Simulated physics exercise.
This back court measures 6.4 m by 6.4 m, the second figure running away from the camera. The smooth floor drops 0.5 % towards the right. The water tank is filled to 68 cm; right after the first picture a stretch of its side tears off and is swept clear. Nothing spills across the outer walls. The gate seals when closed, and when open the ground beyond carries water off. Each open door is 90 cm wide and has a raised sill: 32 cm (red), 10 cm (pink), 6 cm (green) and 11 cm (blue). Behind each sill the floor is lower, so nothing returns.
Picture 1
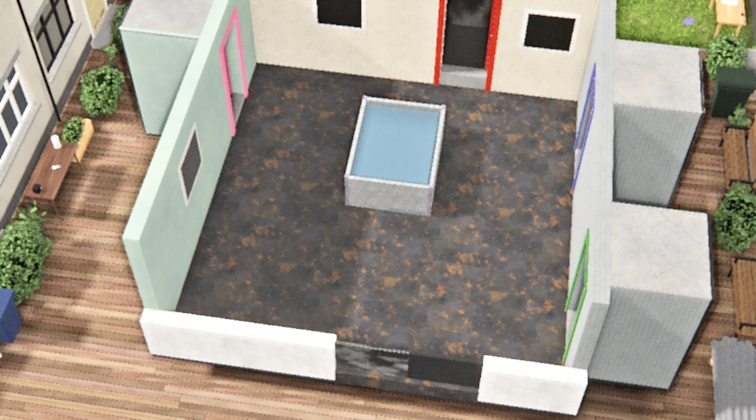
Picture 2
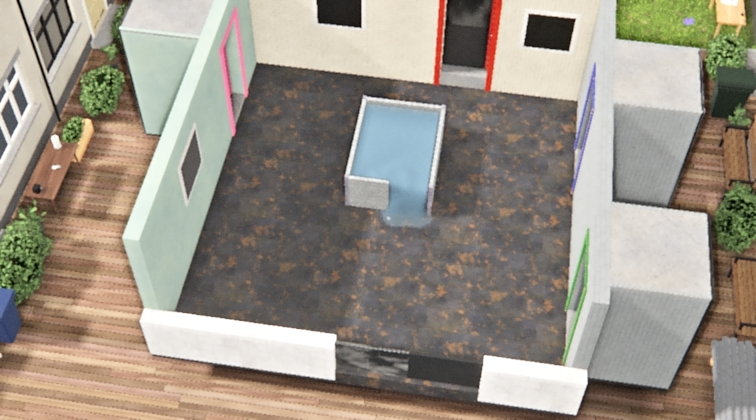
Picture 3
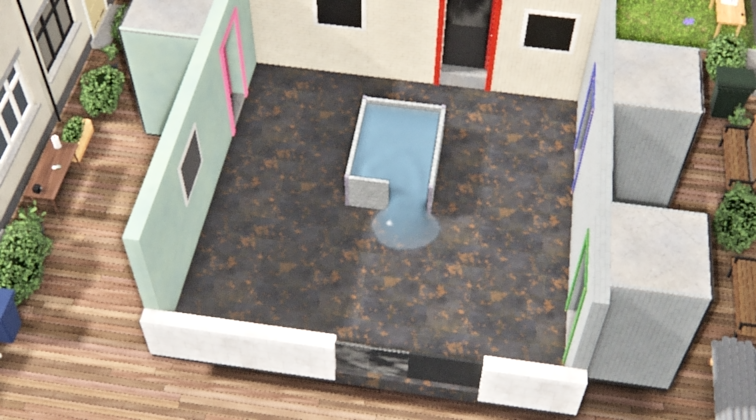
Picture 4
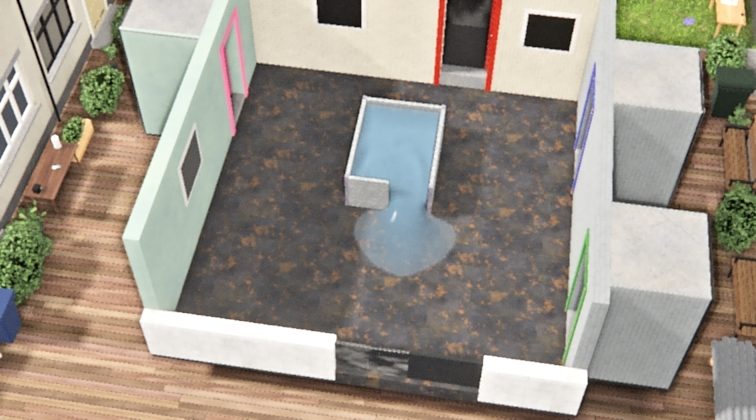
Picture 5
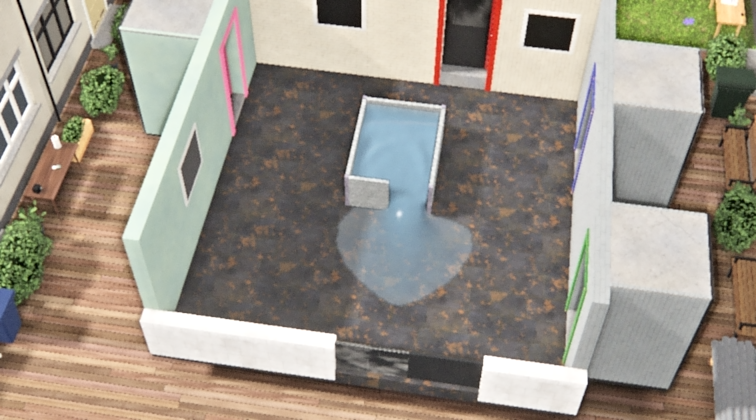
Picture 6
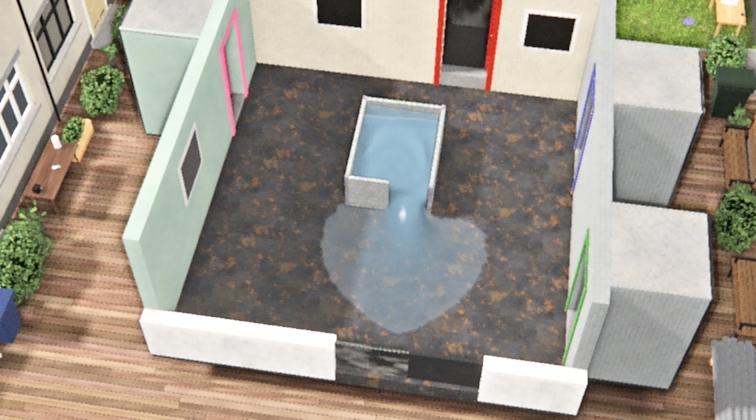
In a walled back court with a dark, mottled floor, part of the front side of a full water tank broke away, and water poured out and spread across the floor in a widening puddle.
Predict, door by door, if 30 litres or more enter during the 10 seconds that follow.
Within that time: At the red door it does not reach the limit; at the pink door it stays under the limit; at the green door it exceeds the limit; at the blue door it does not reach the limit.
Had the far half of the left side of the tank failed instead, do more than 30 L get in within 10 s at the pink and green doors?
Then: Pink above, green below.
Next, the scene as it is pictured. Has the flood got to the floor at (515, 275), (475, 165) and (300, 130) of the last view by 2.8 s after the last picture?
In that order: Wet, still dry, dry.
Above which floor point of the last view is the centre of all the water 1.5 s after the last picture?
Around (402, 233).
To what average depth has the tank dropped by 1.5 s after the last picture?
Some 38 cm.
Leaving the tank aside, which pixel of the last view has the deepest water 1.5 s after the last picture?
At about (558, 391).
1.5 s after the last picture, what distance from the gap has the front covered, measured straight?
About 4.4 m.
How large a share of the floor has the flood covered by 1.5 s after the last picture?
About 35 per cent.
Then, 0.7 s after the last picture water covers 25 % of the floor and is deepest (36 cm) near (414, 216); red door not reached, pink door not reached, green door not reached, blue door not reached.
Then, 1.5 s after the last picture water covers 35 % of the floor and is deepest (36 cm) near (558, 391); red door not reached, pink door not reached, green door 9 cm at the sill, 2 L in, blue door not reached.
Then, 2.8 s after the last picture water covers 35 % of the floor and is deepest (22 cm) near (414, 216); red door not reached, pink door not reached, green door 14 cm at the sill, 28 L in, blue door not reached.
Then, 5.3 s after the last picture water covers 70 % of the floor and is deepest (14 cm) near (414, 216); red door not reached, pink door 1 cm at the sill, 0 L in, green door 12 cm at the sill, 81 L in, blue door 3 cm at the sill, 0 L in.
Then, 9.3 s after the last picture water covers 95 % of the floor and is deepest (8 cm) near (535, 387); red door 4 cm at the sill, 0 L in, pink door 2 cm at the sill, 0 L in, green door 7 cm at the sill, 109 L in, blue door 3 cm at the sill, 0 L in.
